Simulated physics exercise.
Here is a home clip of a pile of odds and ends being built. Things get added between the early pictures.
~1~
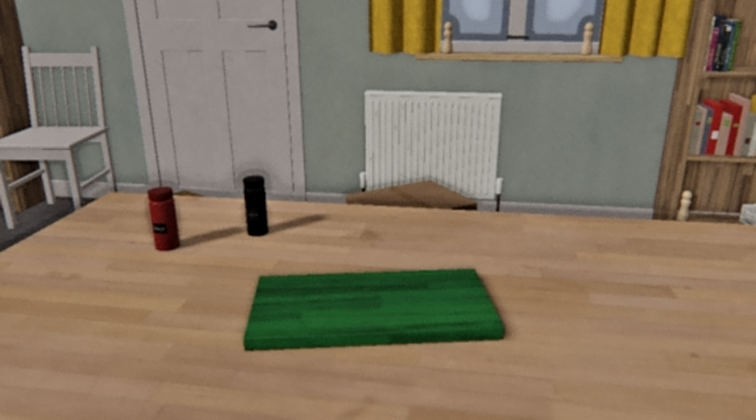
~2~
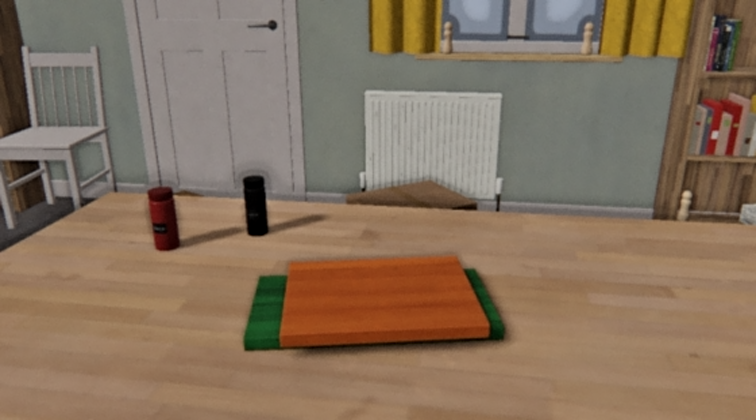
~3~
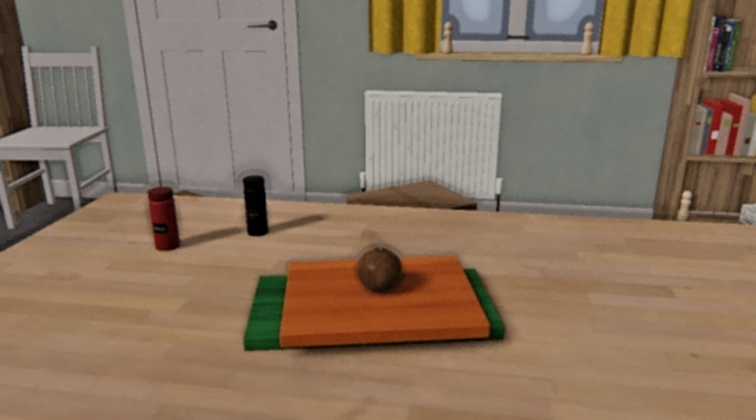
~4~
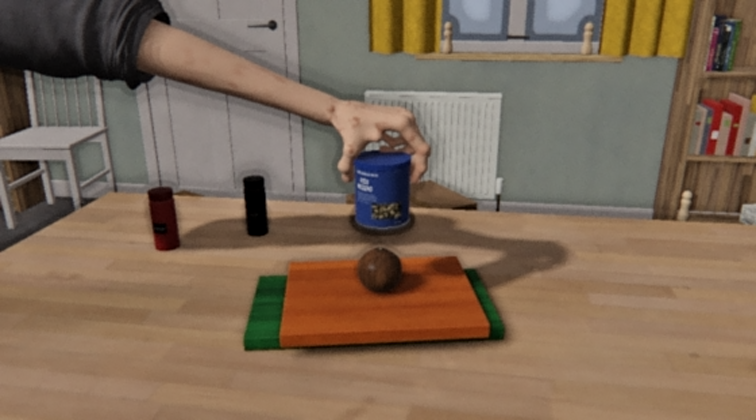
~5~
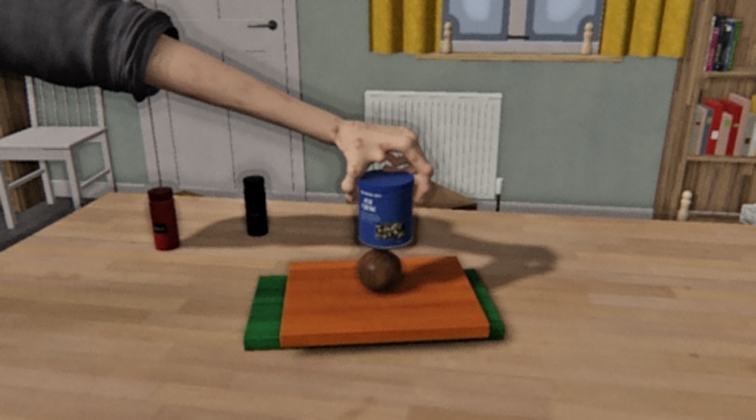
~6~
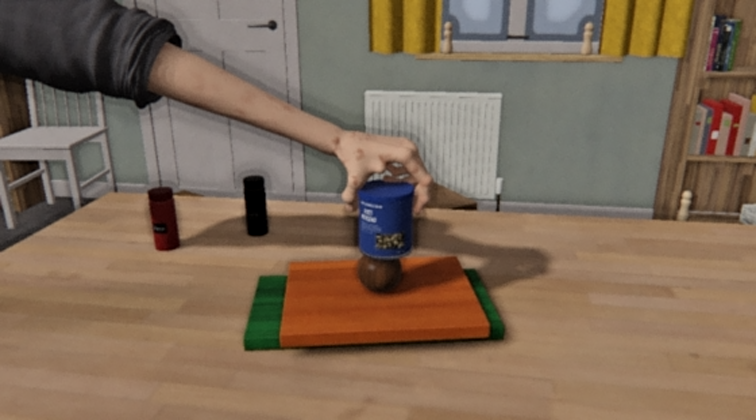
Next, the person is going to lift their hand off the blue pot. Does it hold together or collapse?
Basically the pile is insecure.
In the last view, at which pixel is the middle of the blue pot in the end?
The object winds up at approximately (576, 299).
Then, 0.40 s past the last view, blue pot now fallen.
Then, 0.60 s past the last view, things are still on the move.
Then, 0.80 s past the last view, as before.
Then, 1.60 s past the last view, nothing new.
Finally, fallen, blue pot; the other 5 still in place. Final places as the last picture's camera would see them, blue pot near (576, 300). The pile loses its balance.
